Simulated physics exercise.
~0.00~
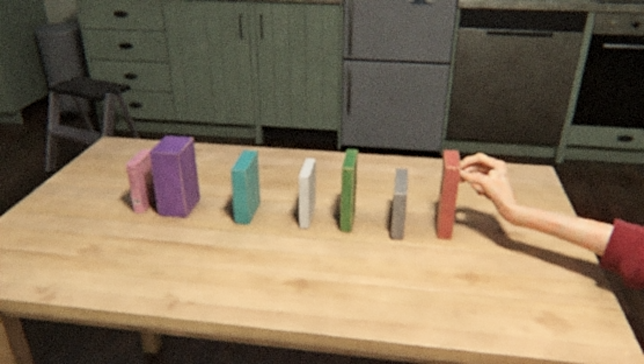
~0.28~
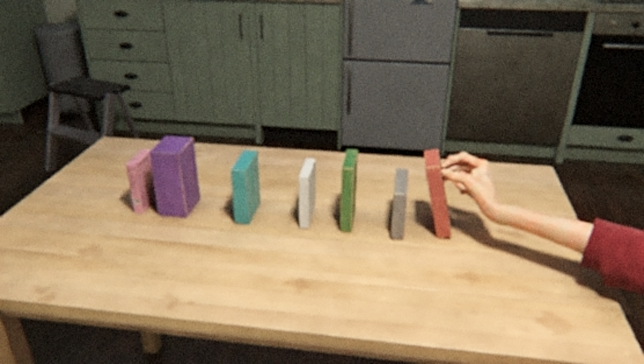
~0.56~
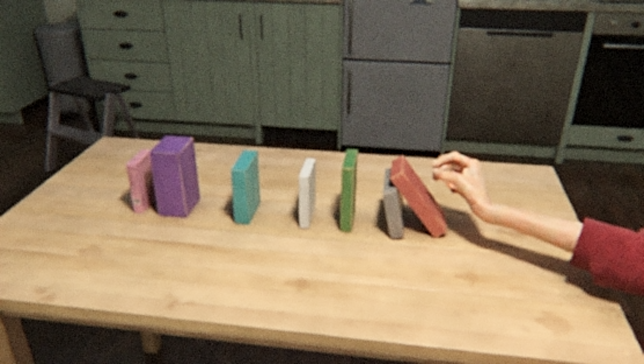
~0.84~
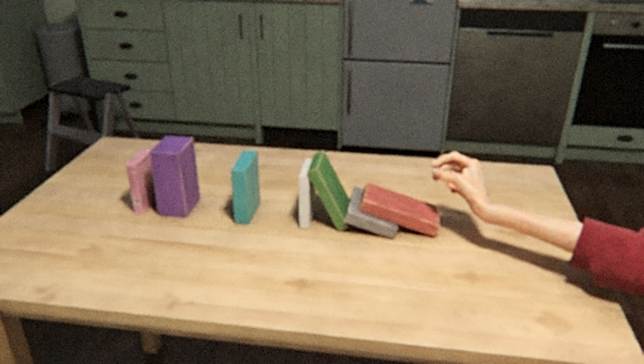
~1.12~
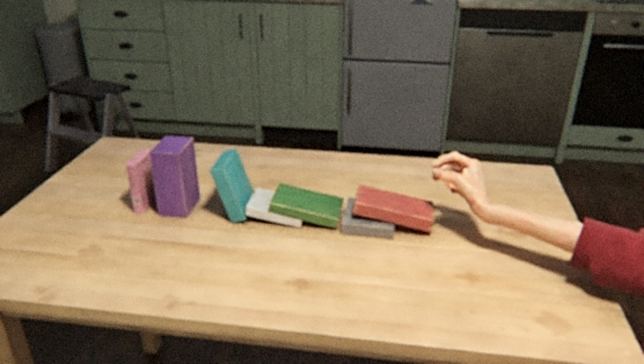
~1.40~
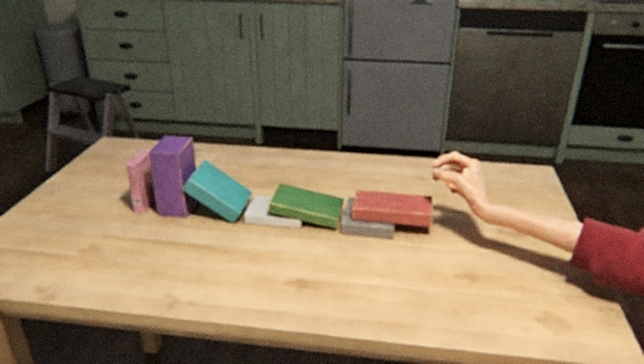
On a wooden table in a kitchen with green cabinets, seven upright blocks of different colours and sizes stand in a loose row. A hand in a red sleeve reaches in from the right, tips the red block to the left and then stays still. The red block leans into the grey one, and both go down as the green board tilts against the white block. Green and white topple next, and the turquoise block begins to lean. It comes to rest slanted against the tall purple block, which stays standing beside the pink packet at the left end.
